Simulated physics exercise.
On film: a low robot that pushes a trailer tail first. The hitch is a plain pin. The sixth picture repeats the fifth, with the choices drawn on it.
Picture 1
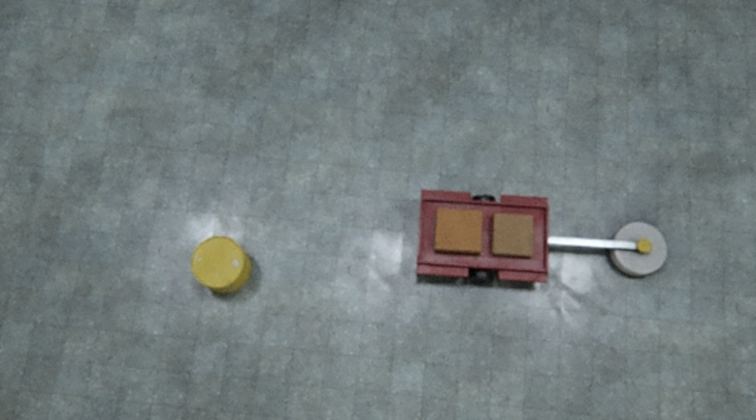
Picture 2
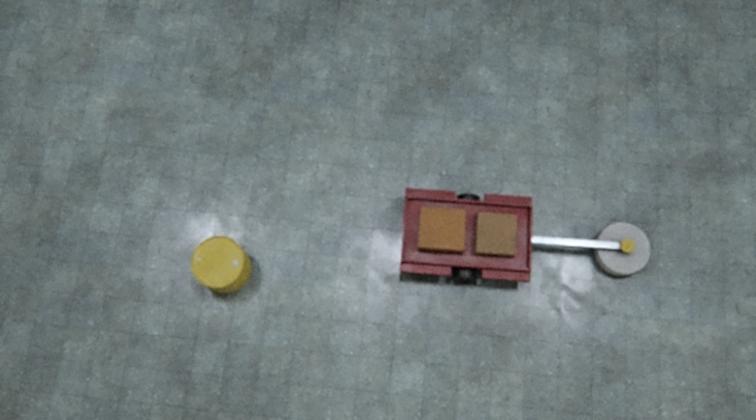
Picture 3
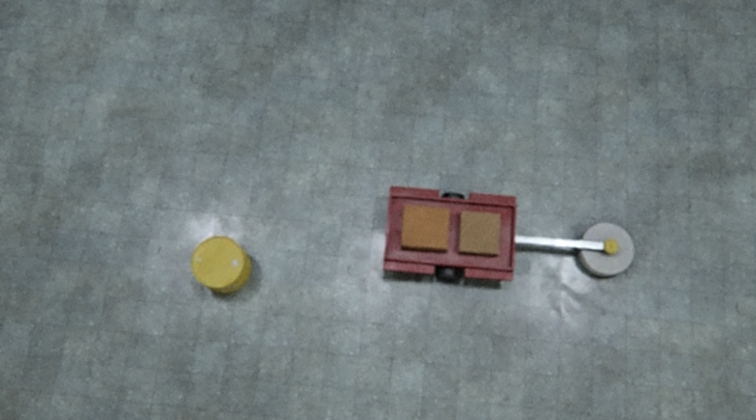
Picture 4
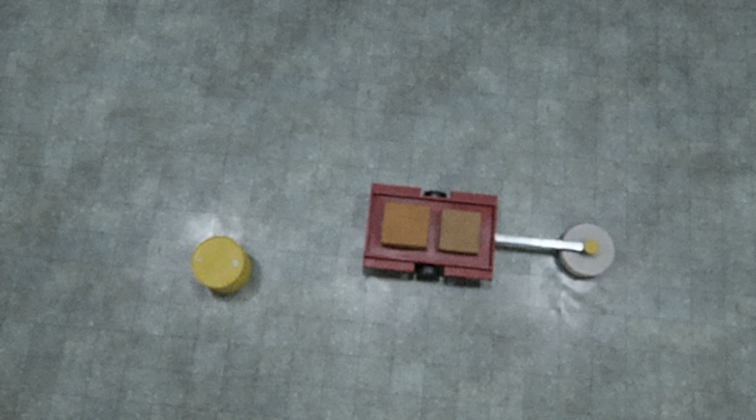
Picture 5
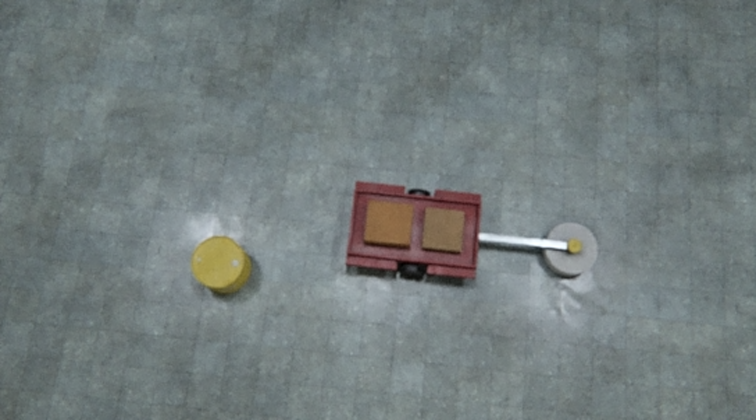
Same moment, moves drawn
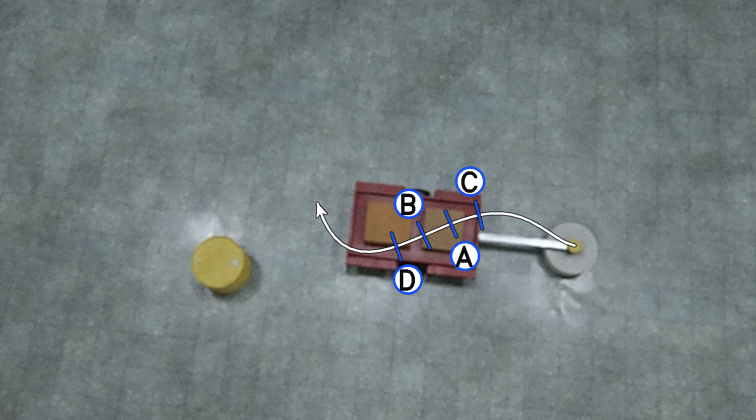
In the video, a round pale robot on the right pushes a red cart carrying two brown blocks steadily leftward by a thin bar across a gray floor, narrowing the gap to a yellow tub that stays still.
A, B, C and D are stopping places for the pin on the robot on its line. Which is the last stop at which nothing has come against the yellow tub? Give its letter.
As far as tick C.
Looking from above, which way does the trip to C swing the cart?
Anticlockwise.
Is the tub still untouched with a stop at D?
No.
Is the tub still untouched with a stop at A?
For that mark, no.
On the copy, A at (451, 224); B at (424, 235); C at (479, 215); D at (396, 246); the route from (575, 246) via (436, 230) to (318, 204).
On C. First, robot (539, 231), cart (382, 227).
Then, robot (506, 218), cart (350, 228).
Finally, robot (477, 219), cart (321, 231); nothing has been touched.
By contrast, A is too far, the tub has been hit; B is too far, the tub has been hit; D is too far, the tub has been hit.
